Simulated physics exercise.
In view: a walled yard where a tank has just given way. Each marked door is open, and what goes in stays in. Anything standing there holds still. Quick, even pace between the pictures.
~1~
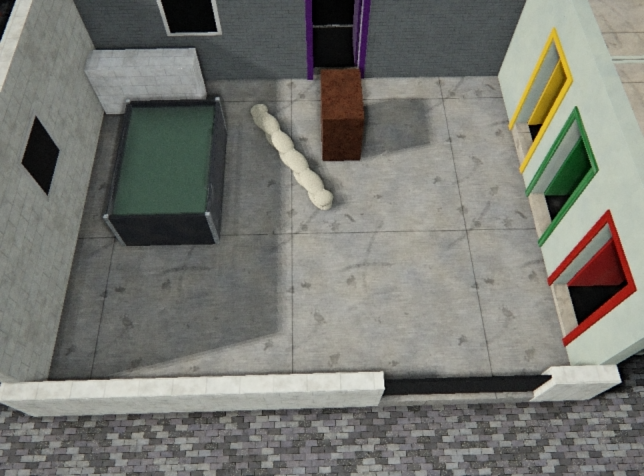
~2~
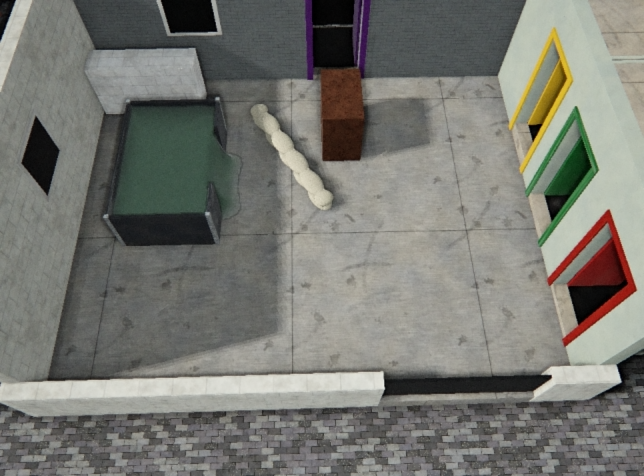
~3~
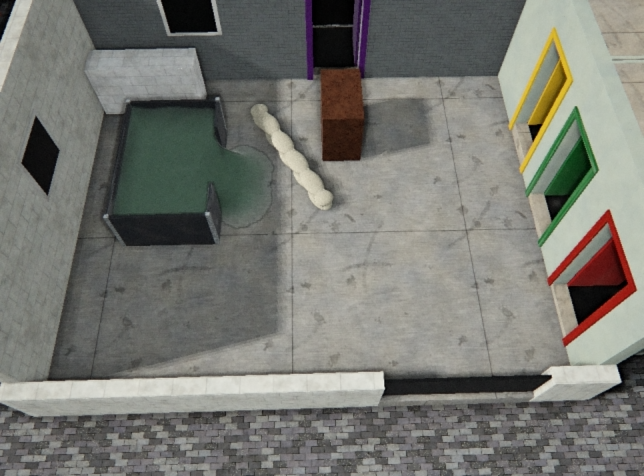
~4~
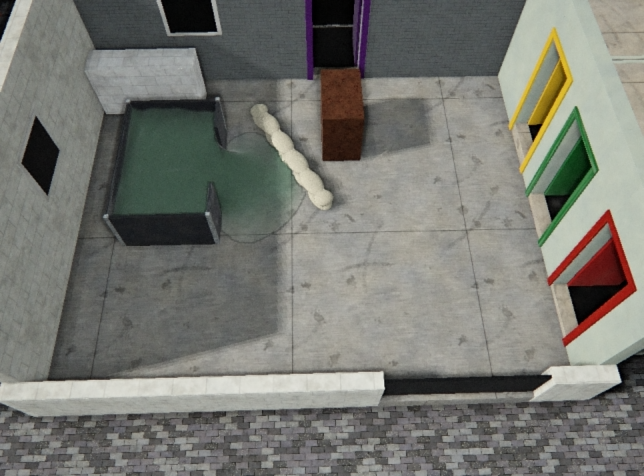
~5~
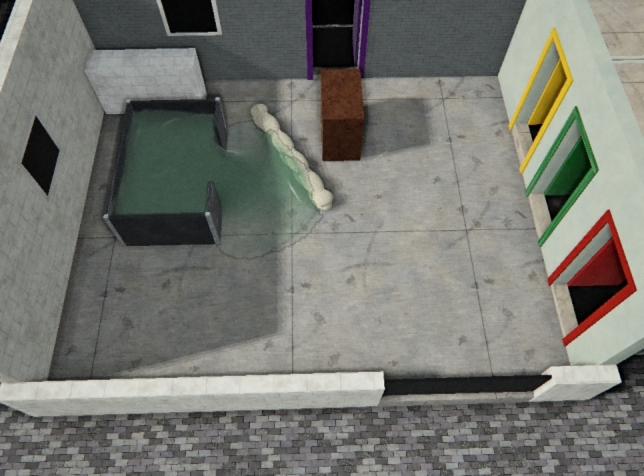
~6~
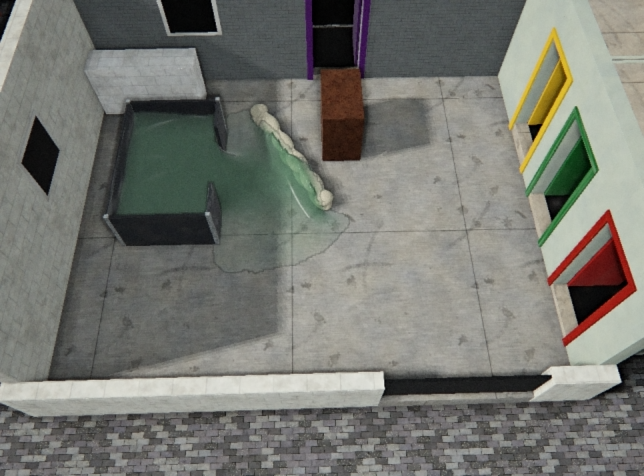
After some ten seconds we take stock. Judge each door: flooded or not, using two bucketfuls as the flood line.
At the end, the green door will most likely keep inside the limit; the purple door will most likely keep inside the limit; the yellow door will most likely keep inside the limit; the red door will most likely go past the limit.
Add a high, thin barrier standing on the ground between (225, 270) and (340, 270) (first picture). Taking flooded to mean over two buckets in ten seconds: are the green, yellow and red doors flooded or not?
Result - green door: Overshoots; yellow door: Stays within the limit; red door: Overshoots.
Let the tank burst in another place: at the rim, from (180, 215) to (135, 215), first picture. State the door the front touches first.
It's the one in red that comes first.
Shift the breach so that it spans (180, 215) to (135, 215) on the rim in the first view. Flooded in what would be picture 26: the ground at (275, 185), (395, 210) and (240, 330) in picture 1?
In turn: Untouched, then untouched, then inundated.
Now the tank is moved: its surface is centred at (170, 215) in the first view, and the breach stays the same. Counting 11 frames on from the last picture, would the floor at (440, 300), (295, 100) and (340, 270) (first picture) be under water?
In that order: Reached by the flood, not reached, reached by the flood.
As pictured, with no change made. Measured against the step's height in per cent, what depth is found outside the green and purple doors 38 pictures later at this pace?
Depth ratios, approx.: 70 and 40 percent.
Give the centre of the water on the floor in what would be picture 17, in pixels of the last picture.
Around pixel (262, 208) of the last picture.
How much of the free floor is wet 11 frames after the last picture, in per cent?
I'd say close to 50 per cent.
A moment on, water covers 25 % of the floor; the green door not reached, the purple door not reached, the yellow door not reached, the red door not reached.
Next, water covers 50 % of the floor; the green door not reached, the purple door wet at the sill, nothing in, the yellow door not reached, the red door not reached.
Then, water covers 60 % of the floor; the green door wet at the sill, nothing in, the purple door under two buckets in, the yellow door wet at the sill, nothing in, the red door over two buckets in.
Later, water covers 85 % of the floor; the green door under two buckets in, the purple door under two buckets in, the yellow door wet at the sill, nothing in, the red door far over two buckets in.
In the end, water covers 95 % of the floor; the green door under two buckets in, the purple door under two buckets in, the yellow door wet at the sill, nothing in, the red door far over two buckets in.
